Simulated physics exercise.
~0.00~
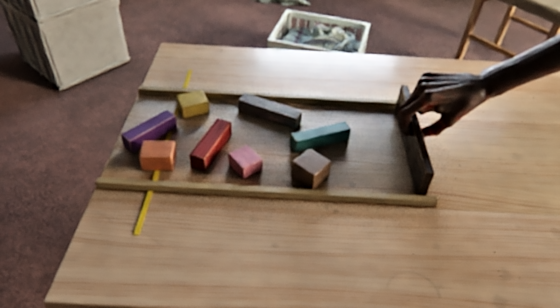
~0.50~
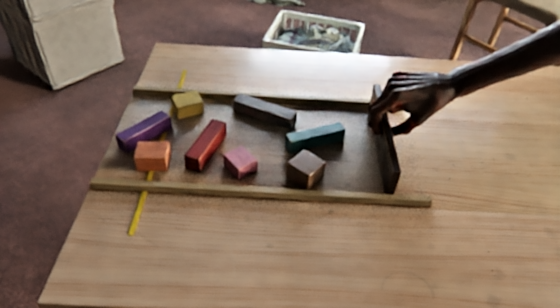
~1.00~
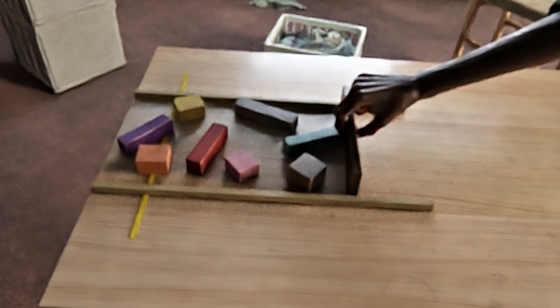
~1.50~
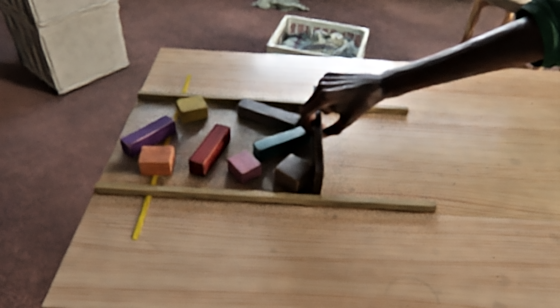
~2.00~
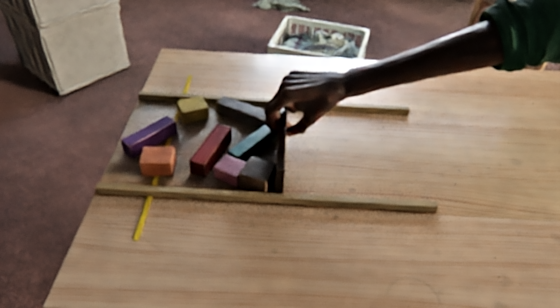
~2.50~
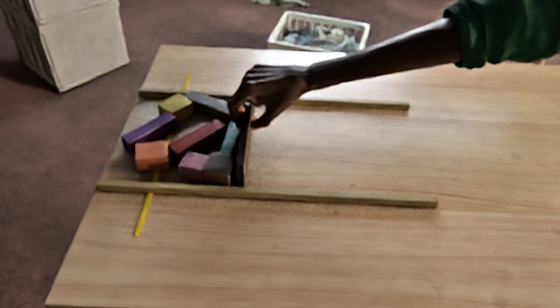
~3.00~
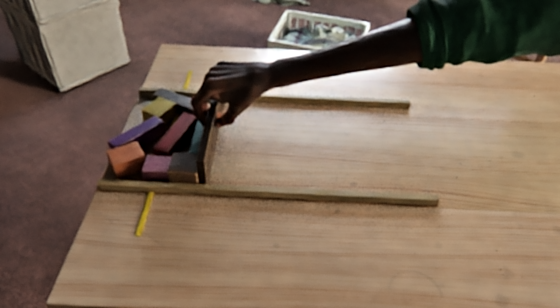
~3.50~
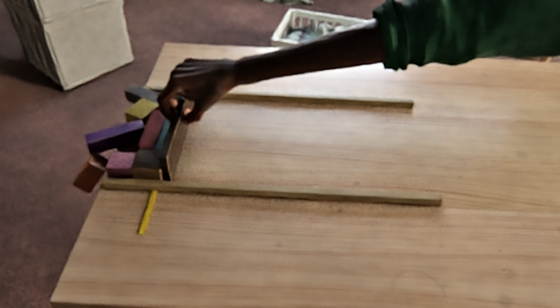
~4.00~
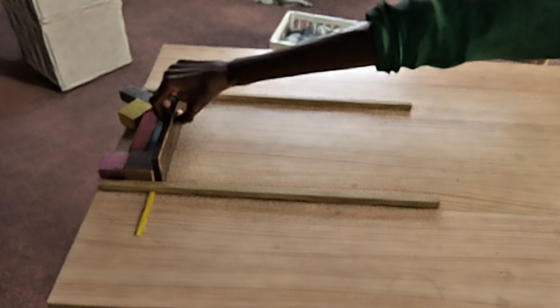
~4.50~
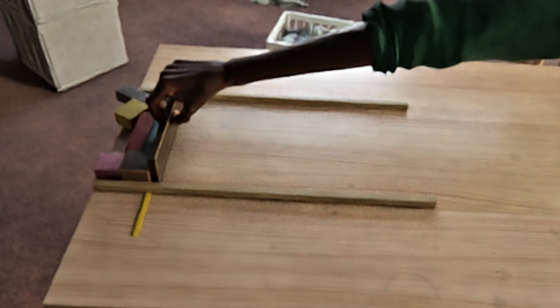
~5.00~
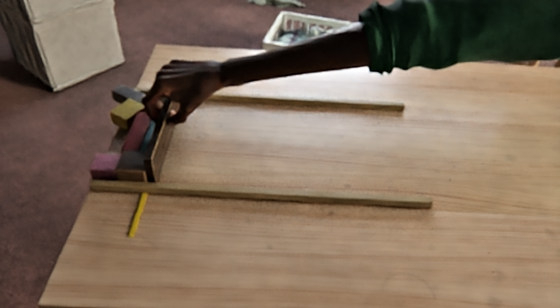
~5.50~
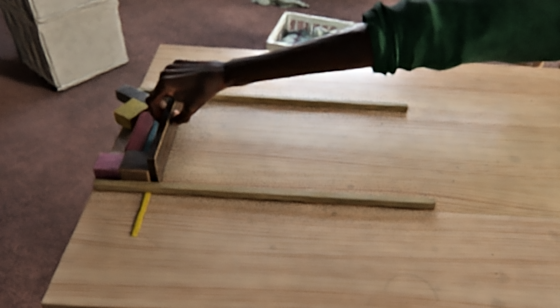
A hand slid an upright board leftward across a wooden table, sweeping a scattered group of colourful blocks together toward the edge, until the orange block and the purple bar went over and the rest stayed bunched against the board, some jutting past the edge.
